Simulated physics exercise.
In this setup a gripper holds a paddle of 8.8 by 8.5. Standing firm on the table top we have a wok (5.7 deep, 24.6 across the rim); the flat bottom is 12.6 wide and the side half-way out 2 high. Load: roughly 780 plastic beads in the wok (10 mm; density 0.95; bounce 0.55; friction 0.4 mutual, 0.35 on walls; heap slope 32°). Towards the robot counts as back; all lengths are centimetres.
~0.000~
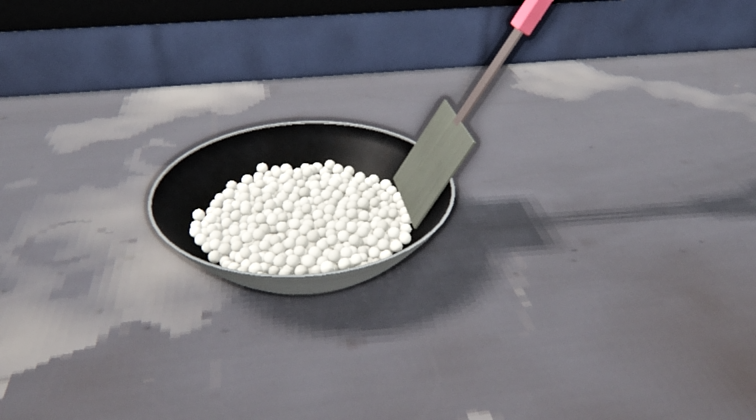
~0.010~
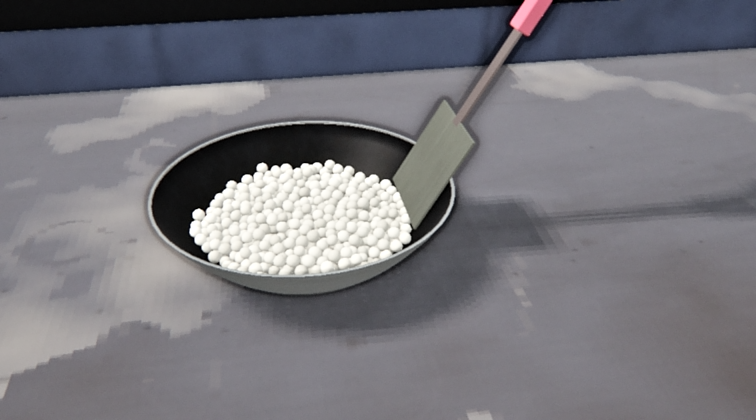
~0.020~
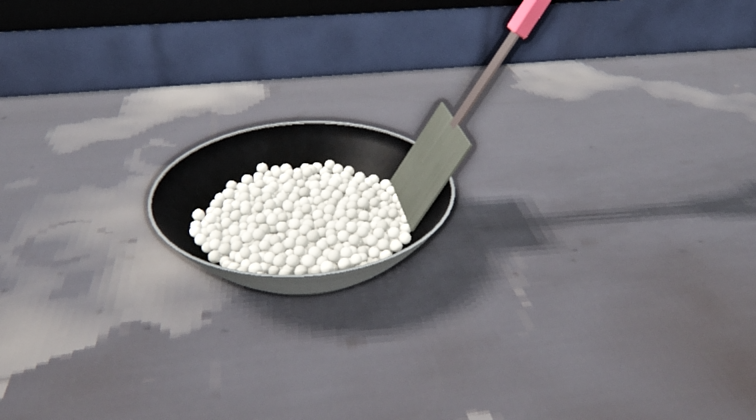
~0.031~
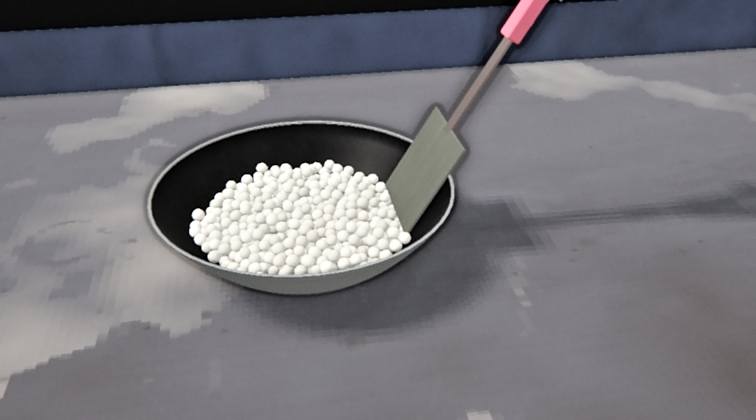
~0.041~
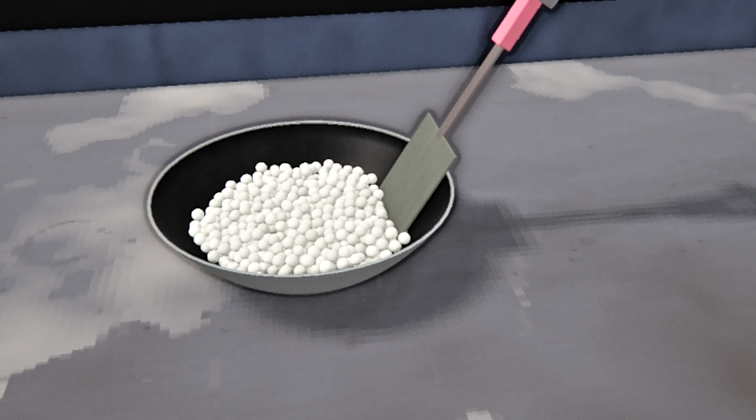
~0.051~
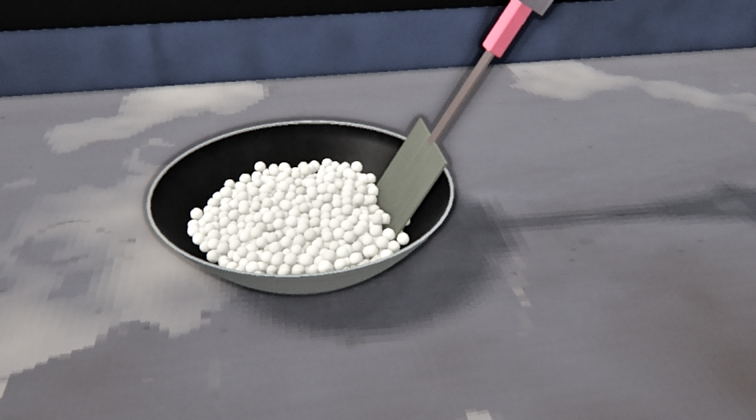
A black wok with a pale outer side, heaped with small white beads, sits left of centre on a mottled grey table top, seen from above at an angle. A grey-green paddle with a pink handle leans in at its right side, a blue band behind. The paddle slides slightly left and down against the beads, nudging a few, while the wok and camera stay still.
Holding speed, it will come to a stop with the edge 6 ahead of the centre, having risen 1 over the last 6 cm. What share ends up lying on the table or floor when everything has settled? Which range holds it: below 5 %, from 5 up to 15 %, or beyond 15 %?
The range from 5 up to 15 %.
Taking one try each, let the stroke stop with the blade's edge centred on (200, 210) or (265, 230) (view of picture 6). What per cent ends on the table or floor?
40 % and 0 %.
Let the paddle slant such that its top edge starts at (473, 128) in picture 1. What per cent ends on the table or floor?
Some 5 per cent.
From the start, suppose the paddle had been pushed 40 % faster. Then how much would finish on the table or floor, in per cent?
Roughly 20 per cent, I'd say.
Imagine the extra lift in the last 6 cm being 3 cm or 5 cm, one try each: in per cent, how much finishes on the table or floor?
Result: Approx. 10 % and 10 %, one try each.
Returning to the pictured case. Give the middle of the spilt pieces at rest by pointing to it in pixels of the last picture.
Near (98, 263) in the last picture.
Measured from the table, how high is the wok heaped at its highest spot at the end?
Some 7.0 cm above the table.
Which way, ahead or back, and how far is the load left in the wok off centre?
Some 4.0 cm ahead of the centre.
After 0.12 s, sloping 59°, highest piece 6 above the table; 775 in the wok.
After 0.18 s, sloping 59°, highest piece 6 above the table; 775 in the wok.
After 0.42 s, sloping 59°, highest piece 7 above the table; 703 in the wok, 60 on the table or floor, 12 on the blade or in flight.
After 1.47 s, sloping 59°, highest piece 7 above the table; 697 in the wok, 78 on the table or floor.
In the end, 697 in the wok, 78 on the table or floor. That is 10 % on the table or floor.
